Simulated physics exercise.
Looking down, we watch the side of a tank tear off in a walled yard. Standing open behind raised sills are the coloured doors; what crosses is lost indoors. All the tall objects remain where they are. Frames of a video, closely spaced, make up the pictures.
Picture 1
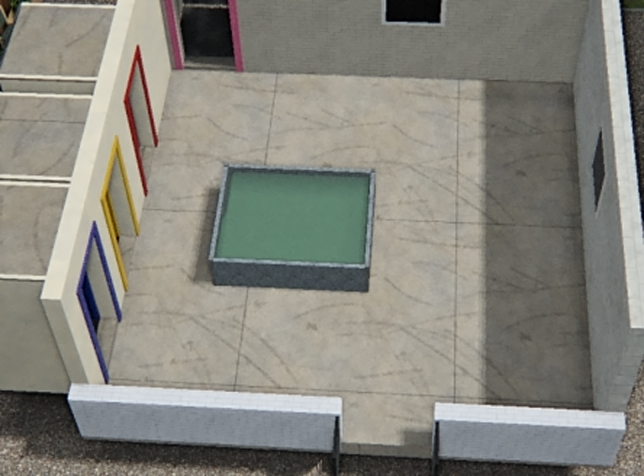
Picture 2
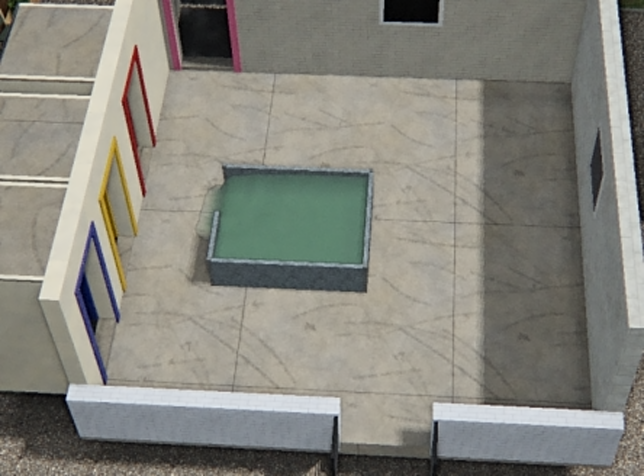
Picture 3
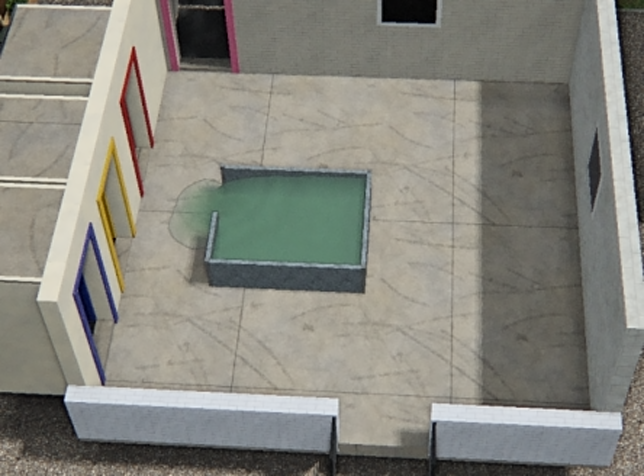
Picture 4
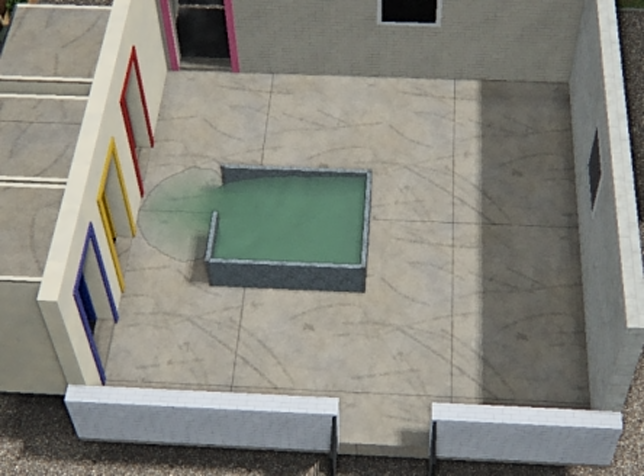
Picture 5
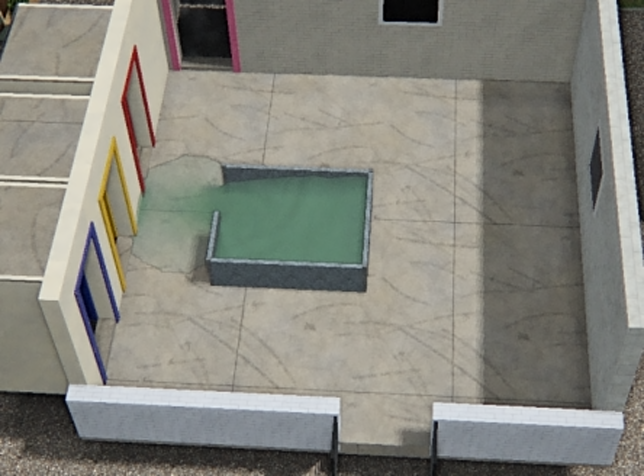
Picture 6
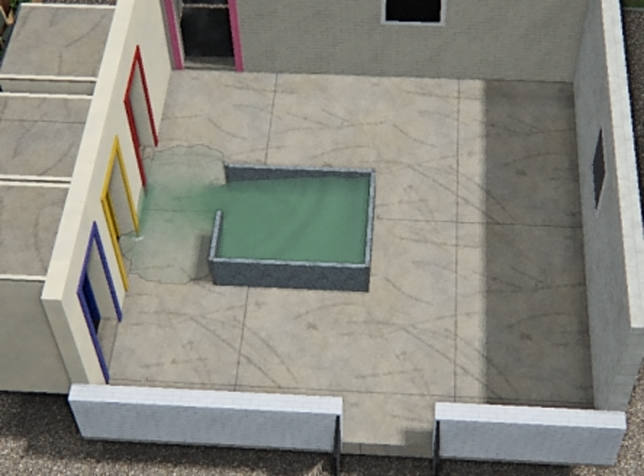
Green water, still at first in an open tank seen from high above a walled yard, pours through a gap torn in the tank's left side. The grey tank stands mid-floor on pale, cracked paving, with red, yellow and blue doorways along the left wall and a pink one behind. The water fans leftward in a thin, rounded sheet, reaching the wall near the yellow doorway, while the view shifts very slightly.
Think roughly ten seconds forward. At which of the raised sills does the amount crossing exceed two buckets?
One by one: The red door is going to let through more than allowed, the pink door is going to let through more than allowed, the yellow door is going to let through more than allowed, the blue door is going to let through no more than allowed.
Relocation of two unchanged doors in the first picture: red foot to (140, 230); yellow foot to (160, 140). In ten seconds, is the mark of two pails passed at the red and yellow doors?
Result - red: Crosses the limit; yellow: Crosses the limit.
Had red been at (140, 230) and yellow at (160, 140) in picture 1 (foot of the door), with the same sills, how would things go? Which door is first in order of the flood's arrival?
I reckon it is the red door.
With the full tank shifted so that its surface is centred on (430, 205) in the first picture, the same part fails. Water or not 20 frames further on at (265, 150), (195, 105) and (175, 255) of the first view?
One after the other: Wet, wet, covered.
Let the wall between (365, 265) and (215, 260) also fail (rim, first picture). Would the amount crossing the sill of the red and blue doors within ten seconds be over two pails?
Looks like the red door doesn't reach it but the blue door tops the limit.
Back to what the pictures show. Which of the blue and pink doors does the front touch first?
Clearly the one in blue.
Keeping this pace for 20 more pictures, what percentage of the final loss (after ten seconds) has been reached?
55 per cent.
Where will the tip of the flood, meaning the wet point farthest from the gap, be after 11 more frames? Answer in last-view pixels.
Front's tip: Near (102, 413).
A moment on, water covers 10 % of the floor; the red door over two buckets in, the pink door not reached, the yellow door under two buckets in, the blue door not reached.
Next, water covers 15 % of the floor; the red door far over two buckets in, the pink door wet at the sill, nothing in, the yellow door over two buckets in, the blue door wet at the sill, nothing in.
Then, water covers 25 % of the floor; the red door far over two buckets in, the pink door over two buckets in, the yellow door far over two buckets in, the blue door wet at the sill, nothing in.
Later, water covers 50 % of the floor; the red door far over two buckets in, the pink door over two buckets in, the yellow door far over two buckets in, the blue door wet at the sill, nothing in.
In the end, water covers 85 % of the floor; the red door far over two buckets in, the pink door over two buckets in, the yellow door far over two buckets in, the blue door wet at the sill, nothing in.
